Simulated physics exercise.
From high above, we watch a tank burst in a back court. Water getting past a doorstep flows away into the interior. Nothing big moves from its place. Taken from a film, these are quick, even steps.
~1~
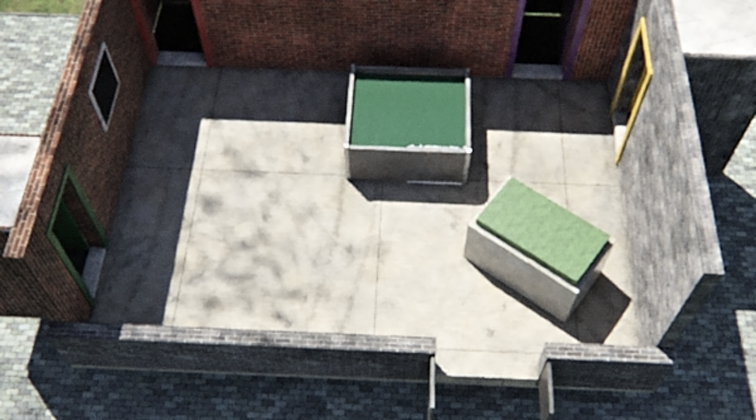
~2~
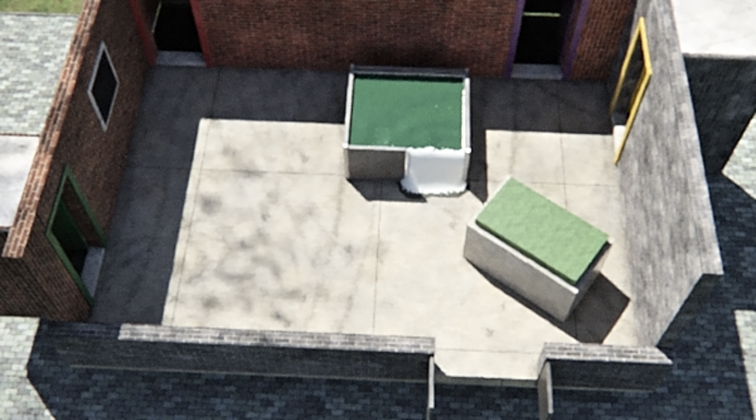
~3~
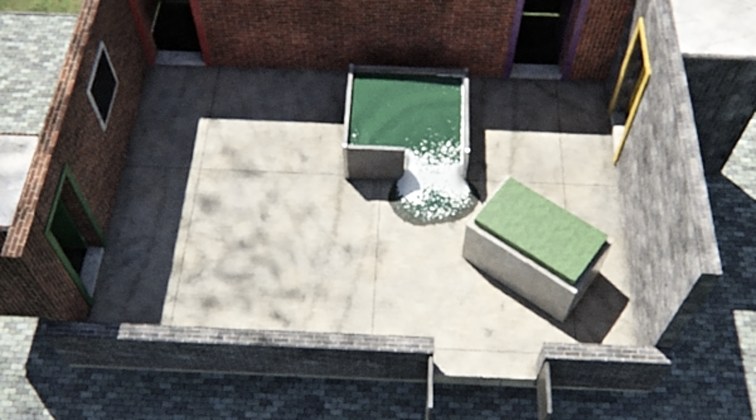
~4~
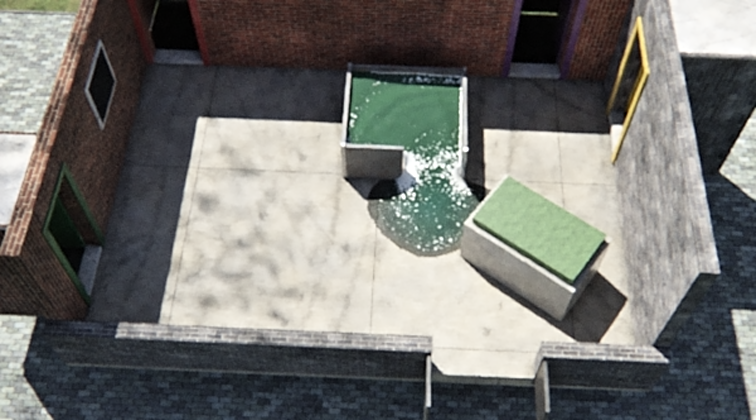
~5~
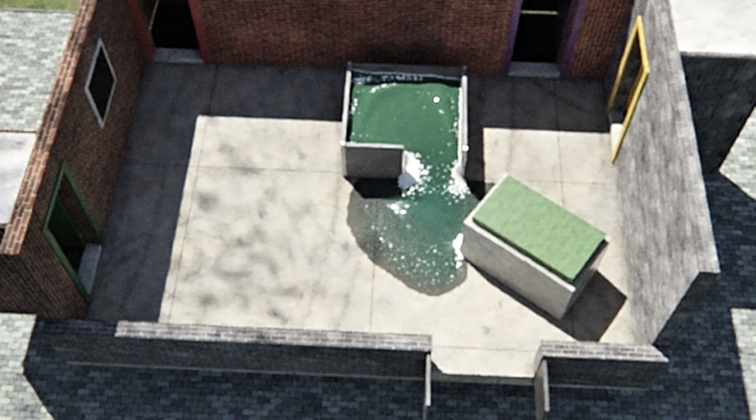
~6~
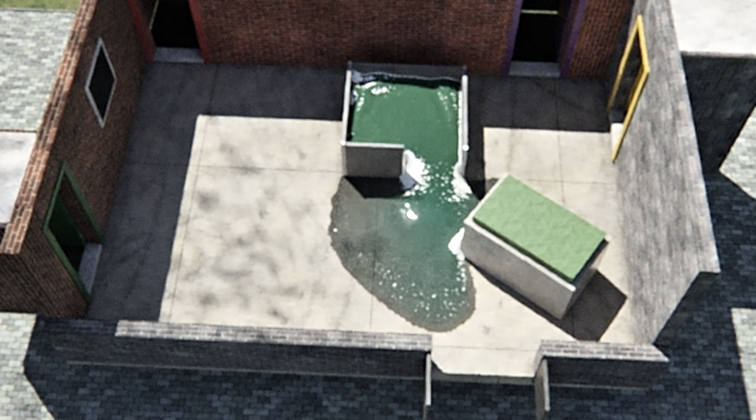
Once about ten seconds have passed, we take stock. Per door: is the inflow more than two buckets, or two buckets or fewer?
Purple door - two or fewer; red door - two or fewer; green door - more than two; yellow door - two or fewer.
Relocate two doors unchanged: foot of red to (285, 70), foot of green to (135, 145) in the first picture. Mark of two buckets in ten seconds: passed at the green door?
In this case green door stays within the limit.
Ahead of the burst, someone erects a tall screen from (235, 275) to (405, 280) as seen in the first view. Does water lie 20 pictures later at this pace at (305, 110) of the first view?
My call for that point: Left unsoaked.
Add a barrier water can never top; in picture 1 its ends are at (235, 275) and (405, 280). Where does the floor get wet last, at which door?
That is the red-painted one.
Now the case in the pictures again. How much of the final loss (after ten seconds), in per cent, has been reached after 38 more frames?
Roughly 80 %.
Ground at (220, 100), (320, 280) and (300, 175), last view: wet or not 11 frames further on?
As listed, the points end up high and dry, soaked and high and dry.
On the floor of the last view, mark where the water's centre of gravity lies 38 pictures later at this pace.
(344, 216).
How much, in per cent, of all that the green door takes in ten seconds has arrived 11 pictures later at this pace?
Share at that point: Close to 0 in a hundred.
A moment on, water covers 20 % of the floor; the purple door not reached, the red door not reached, the green door not reached, the yellow door not reached.
Next, water covers 30 % of the floor; the purple door not reached, the red door not reached, the green door not reached, the yellow door not reached.
Then, water covers 45 % of the floor; the purple door wet at the sill, nothing in, the red door not reached, the green door under two buckets in, the yellow door wet at the sill, nothing in.
Later, water covers 70 % of the floor; the purple door wet at the sill, nothing in, the red door wet at the sill, nothing in, the green door over two buckets in, the yellow door wet at the sill, nothing in.
In the end, water covers 95 % of the floor; the purple door wet at the sill, nothing in, the red door wet at the sill, nothing in, the green door far over two buckets in, the yellow door wet at the sill, nothing in.
